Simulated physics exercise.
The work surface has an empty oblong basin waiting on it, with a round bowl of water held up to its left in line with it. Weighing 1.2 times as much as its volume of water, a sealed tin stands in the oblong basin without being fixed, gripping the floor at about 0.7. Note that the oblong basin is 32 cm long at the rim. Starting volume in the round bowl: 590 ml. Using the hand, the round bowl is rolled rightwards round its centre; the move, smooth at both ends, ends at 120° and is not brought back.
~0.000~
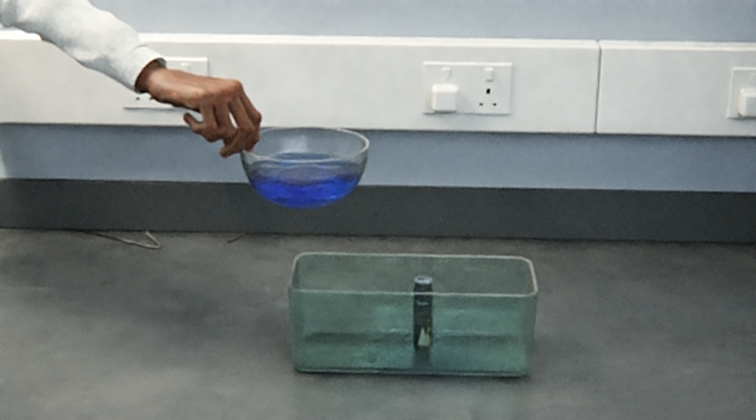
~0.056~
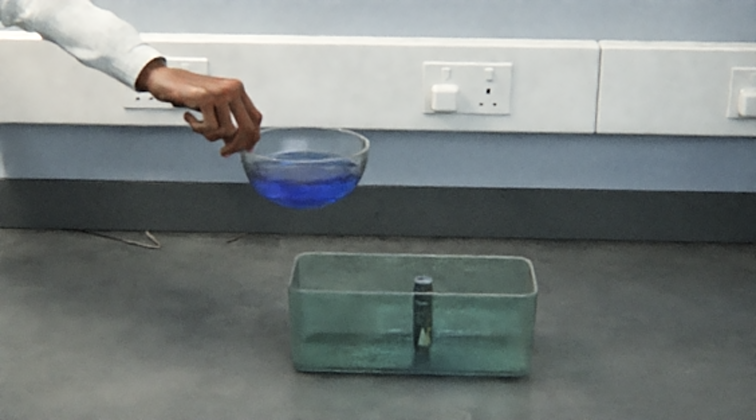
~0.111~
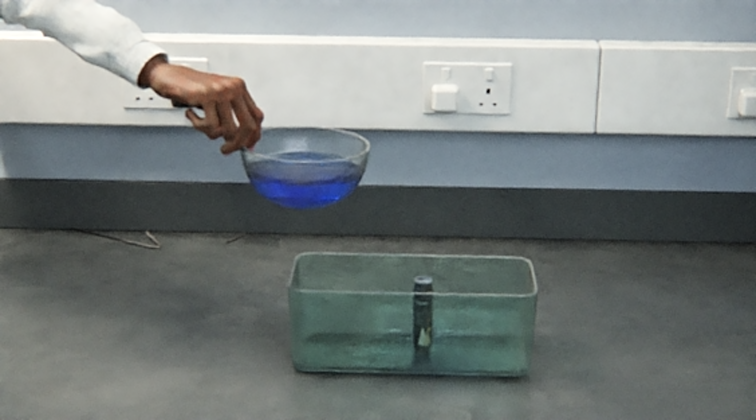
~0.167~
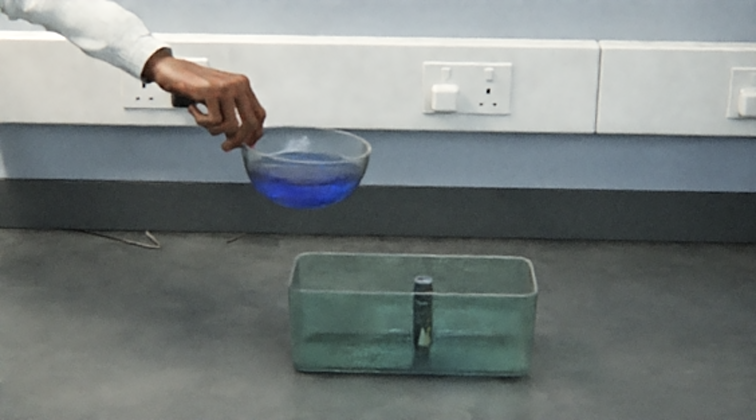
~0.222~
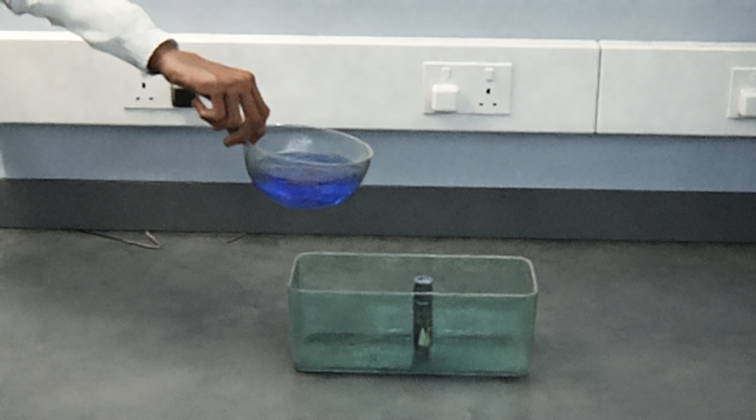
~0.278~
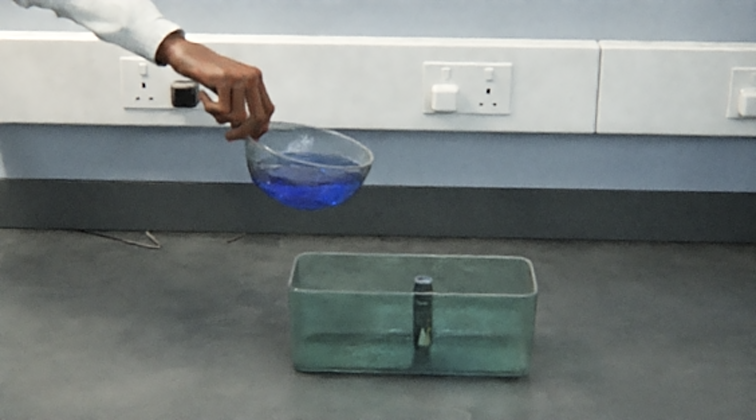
Hand holding a glass bowl of blue liquid and slowly tilting it rightwards above an oblong glass basin containing a dark tin.
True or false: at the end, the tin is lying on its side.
False.
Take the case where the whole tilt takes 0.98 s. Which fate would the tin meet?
Result: Tin upright.
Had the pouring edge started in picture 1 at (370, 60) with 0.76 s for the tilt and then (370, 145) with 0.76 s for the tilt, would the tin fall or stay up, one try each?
The tin overturns the first time and overturns the second time.
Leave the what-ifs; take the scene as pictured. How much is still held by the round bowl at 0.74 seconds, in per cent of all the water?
About 46 percent.
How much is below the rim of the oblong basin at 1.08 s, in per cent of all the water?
About 96 %.
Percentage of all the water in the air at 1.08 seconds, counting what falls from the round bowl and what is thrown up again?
Estimated airborne part: Roughly 3 per cent.
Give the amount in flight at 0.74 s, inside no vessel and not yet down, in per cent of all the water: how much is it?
Roughly 34 percent.
By 0.74 s the tilt is 72° and 47 per cent is still to pour; the tin stands where it began.
By 1.08 s the tilt is 110° and 0 per cent is still to pour; the tin stands where it began.
By 1.43 s the tilt is 120° and 0 per cent is still to pour; the tin stands where it began.
By 1.82 s the tilt is 120° and 0 per cent is still to pour; the tin stands where it began.
At rest the tin stands where it began.
